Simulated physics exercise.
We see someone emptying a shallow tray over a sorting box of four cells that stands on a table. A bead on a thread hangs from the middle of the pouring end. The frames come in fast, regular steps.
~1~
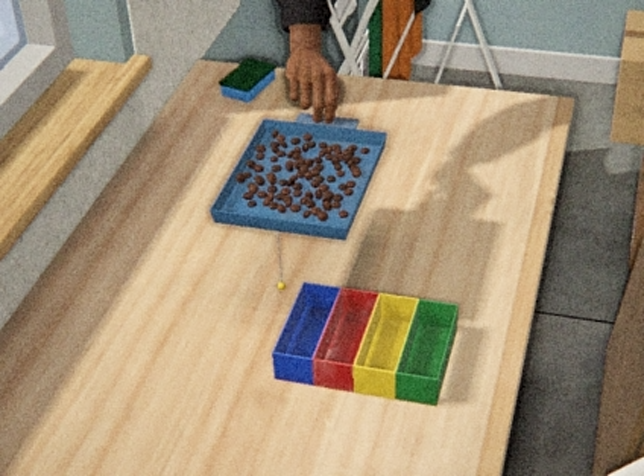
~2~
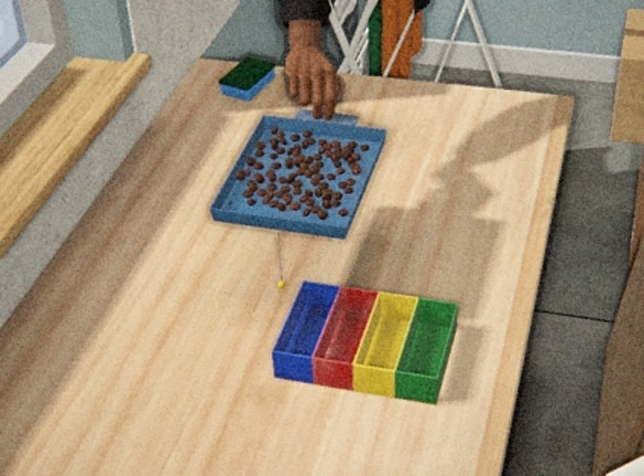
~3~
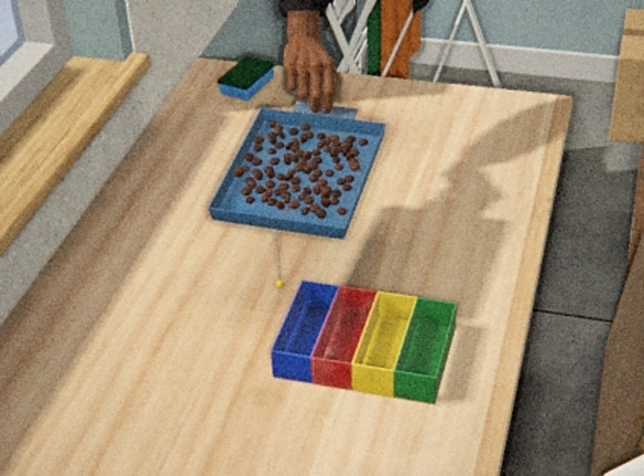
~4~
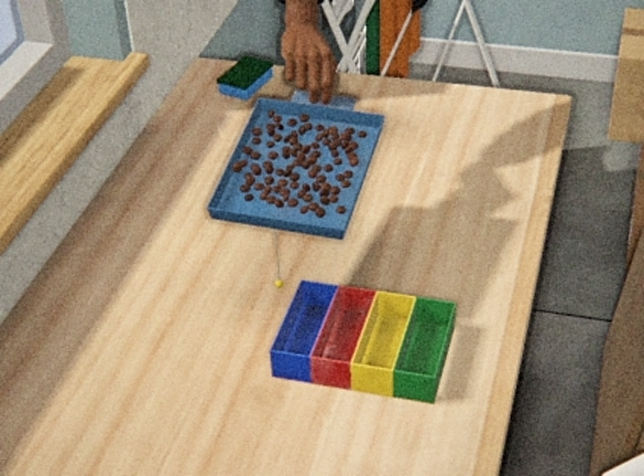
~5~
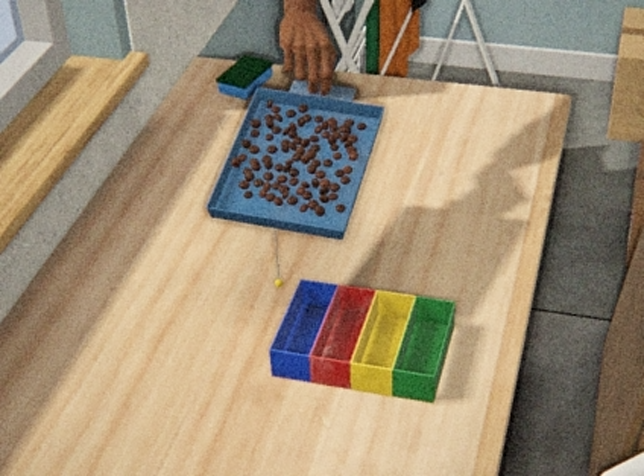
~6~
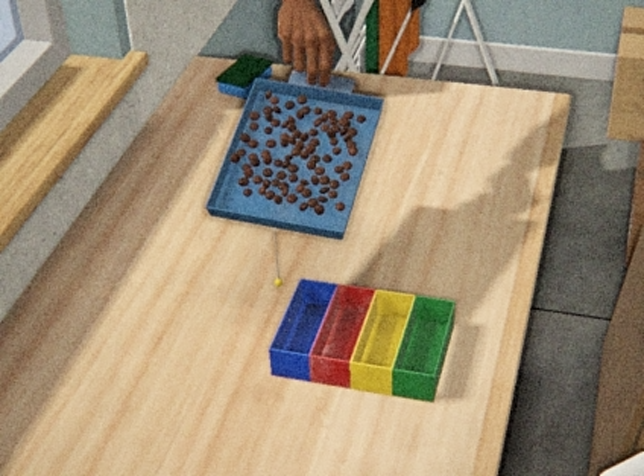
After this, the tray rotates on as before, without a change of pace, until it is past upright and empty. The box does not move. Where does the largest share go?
It favours the blue compartment.
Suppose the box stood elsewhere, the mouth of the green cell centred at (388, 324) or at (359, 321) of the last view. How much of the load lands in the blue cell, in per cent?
First some 20, then 10 per cent.
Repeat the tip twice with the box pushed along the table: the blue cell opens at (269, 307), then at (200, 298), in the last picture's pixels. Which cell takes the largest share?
First the cell in red, then the green one.
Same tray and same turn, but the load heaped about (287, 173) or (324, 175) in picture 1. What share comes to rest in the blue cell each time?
In turn 40 and 30 in a hundred.
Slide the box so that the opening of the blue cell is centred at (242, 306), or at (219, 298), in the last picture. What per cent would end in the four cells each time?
About 100 and 100 per cent.
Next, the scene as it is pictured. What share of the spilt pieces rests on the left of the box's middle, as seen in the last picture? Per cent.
Close to 100 per cent.
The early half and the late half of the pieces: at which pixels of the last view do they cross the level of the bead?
First near (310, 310), later near (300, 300).
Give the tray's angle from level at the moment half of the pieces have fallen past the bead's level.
Around 105° of tilt.
Soon after the last picture, tray tipped steeply; all on the tray.
A little later, tray tipped right over; about two thirds on the tray; a small part in the blue cell; a small part in the red cell; a small part falling or outside the box.
Later still, tray tipped past a quarter turn; about half in the blue cell; about a quarter in the red cell; about a quarter falling or outside the box.
At rest, tray tipped past a quarter turn; about half in the blue cell; about a quarter in the red cell; none in the green cell; none in the yellow cell; about a quarter outside the box.
